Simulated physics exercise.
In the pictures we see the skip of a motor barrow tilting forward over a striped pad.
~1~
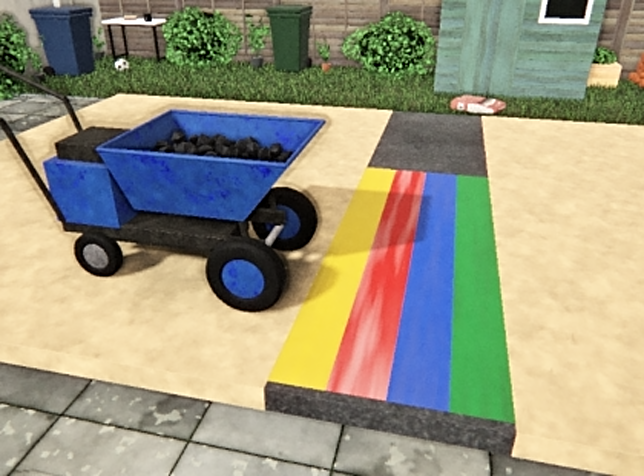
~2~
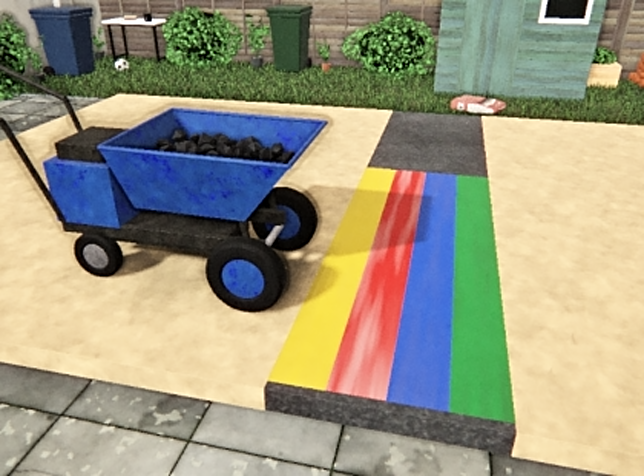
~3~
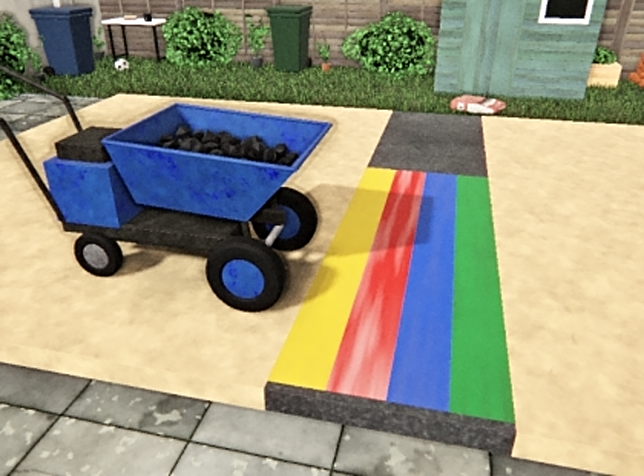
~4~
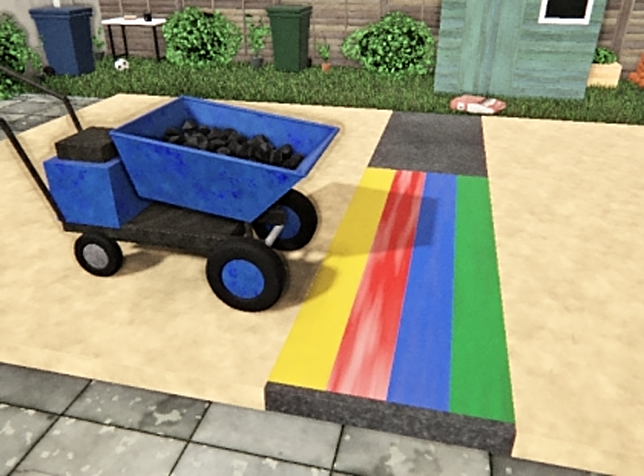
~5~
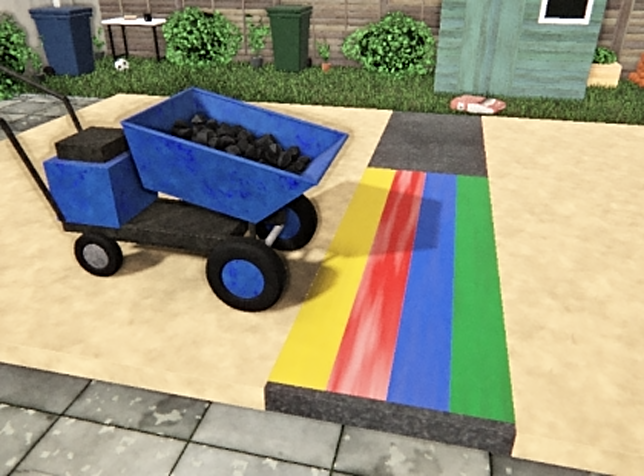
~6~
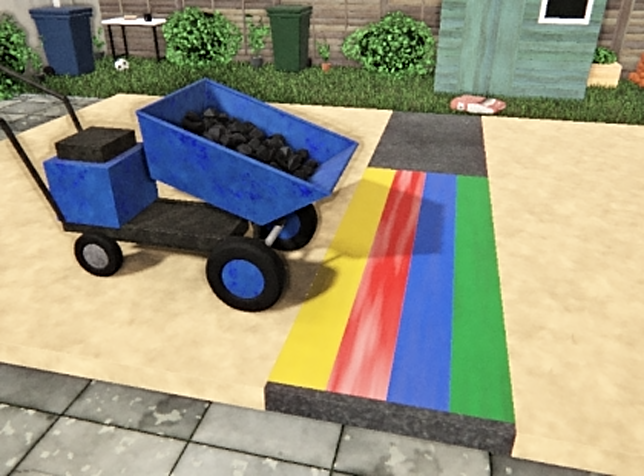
At first, a blue skip full of dark lumps sits level on a motor barrow, left of a pad striped yellow, red, blue and green. Then the skip begins to tilt forward to the right, its back end rising and its front lip lowering, until it slopes clearly with the lumps still inside.
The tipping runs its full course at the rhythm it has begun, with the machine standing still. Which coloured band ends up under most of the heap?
The blue one.
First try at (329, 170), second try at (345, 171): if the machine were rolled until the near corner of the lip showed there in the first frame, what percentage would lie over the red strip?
Roughly 0 per cent at the first spot and 0 per cent at the second.
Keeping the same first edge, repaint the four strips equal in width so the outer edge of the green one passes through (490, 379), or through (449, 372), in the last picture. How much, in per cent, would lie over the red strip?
The first painting gives around 10 per cent, the second around 0 per cent.
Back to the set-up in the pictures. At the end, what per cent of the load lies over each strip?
So the yellow strip ends with 0 %, the red strip with 15 %, the blue strip with 30 % and the green strip with 15 %.
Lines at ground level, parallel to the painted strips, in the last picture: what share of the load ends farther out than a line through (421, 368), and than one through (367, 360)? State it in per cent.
Respectively 30 and 60 percent.
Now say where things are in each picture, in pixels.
In the first picture, lip of the skip at (286, 166), level; top of the load at (219, 157), lumps of coal; yellow strip at (311, 346); red strip at (365, 354); blue strip at (422, 363); green strip at (481, 372).
In the second picture, lip of the skip at (289, 167), level; top of the load at (206, 152).
In the third picture, lip of the skip at (295, 170), tipped barely; top of the load at (202, 152).
In the fourth picture, lip of the skip at (304, 176), tipped a little; top of the load at (208, 149).
In the fifth picture, lip of the skip at (316, 184), tipped a little; top of the load at (216, 144).
In the sixth picture, lip of the skip at (328, 194), tipped clearly; top of the load at (202, 135); yellow strip at (311, 346); red strip at (365, 354); blue strip at (422, 363); green strip at (481, 372).
Soon after the last picture, skip tipped steeply; all in the skip.
A little later, skip tipped right over; most in the skip; a small part over the red strip; a small part over the blue strip.
Later still, skip tipped right over; about a third in the skip; a small part over the red strip; about a third over the blue strip; a small part over the green strip; a stray few off the paint.
At rest, skip tipped right over; about a third in the skip; none over the yellow strip; a small part over the red strip; about a third over the blue strip; about a quarter over the green strip; a stray few off the paint.
